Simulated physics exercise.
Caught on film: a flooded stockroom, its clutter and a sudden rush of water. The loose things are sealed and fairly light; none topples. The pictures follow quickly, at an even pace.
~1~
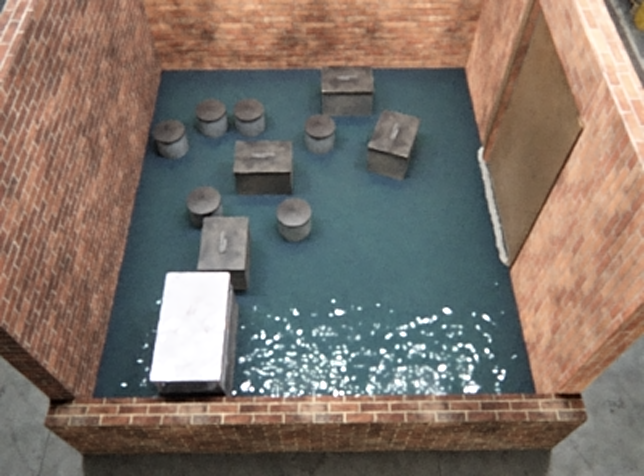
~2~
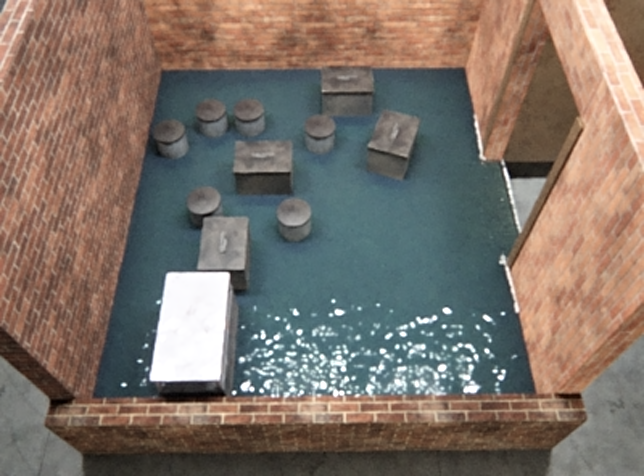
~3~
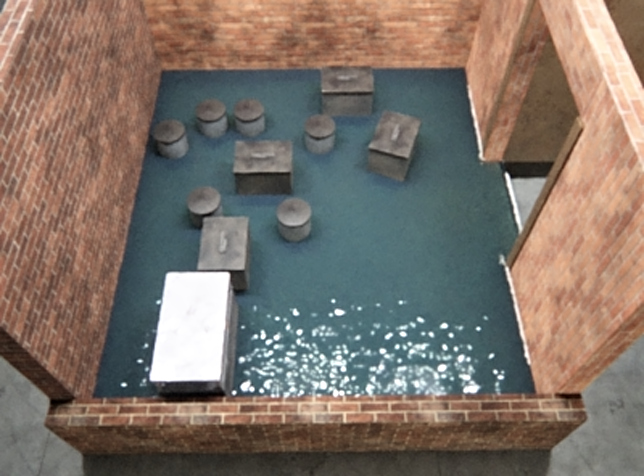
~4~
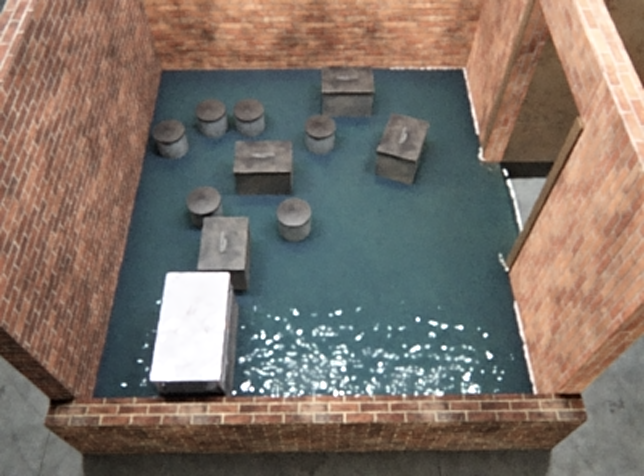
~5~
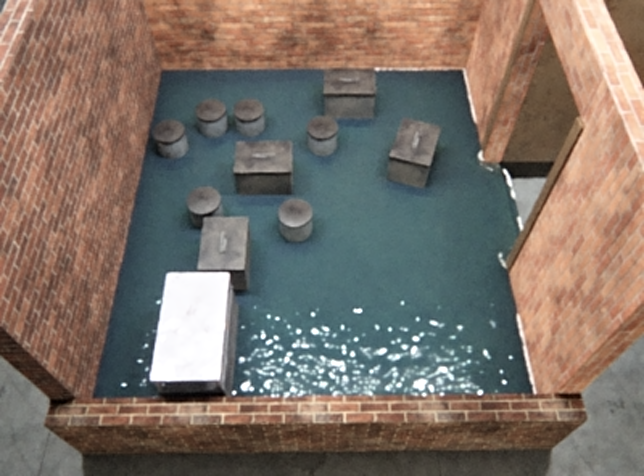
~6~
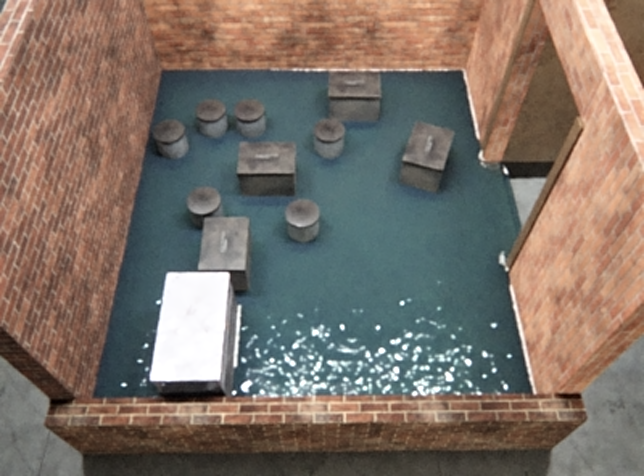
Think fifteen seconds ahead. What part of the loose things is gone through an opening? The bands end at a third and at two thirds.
It is one to two thirds.
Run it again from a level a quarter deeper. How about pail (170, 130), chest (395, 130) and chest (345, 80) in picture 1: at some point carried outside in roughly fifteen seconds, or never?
In turn: Kept in, through, gone.
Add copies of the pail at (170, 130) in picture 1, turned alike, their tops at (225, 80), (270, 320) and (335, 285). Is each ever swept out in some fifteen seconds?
As listed: Stays, no, yes.
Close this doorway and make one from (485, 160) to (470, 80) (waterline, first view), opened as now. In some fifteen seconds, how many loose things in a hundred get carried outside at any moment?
About 60 per cent.
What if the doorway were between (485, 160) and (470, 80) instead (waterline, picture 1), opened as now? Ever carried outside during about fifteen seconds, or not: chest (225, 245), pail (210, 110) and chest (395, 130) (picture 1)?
In turn: Inside, stays, through.
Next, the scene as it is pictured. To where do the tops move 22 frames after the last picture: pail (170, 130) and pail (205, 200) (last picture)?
Near (200, 132) and (311, 203).
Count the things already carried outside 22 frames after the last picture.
4 of them.
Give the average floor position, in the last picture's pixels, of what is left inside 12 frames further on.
Close to (322, 189).
A moment on, 0 of 10 are out; 10 afloat.
Next, 1 of 10 are out; 9 afloat.
Later, 4 of 10 are out; 6 afloat.
In the end, 5 of 10 are out; 5 afloat.
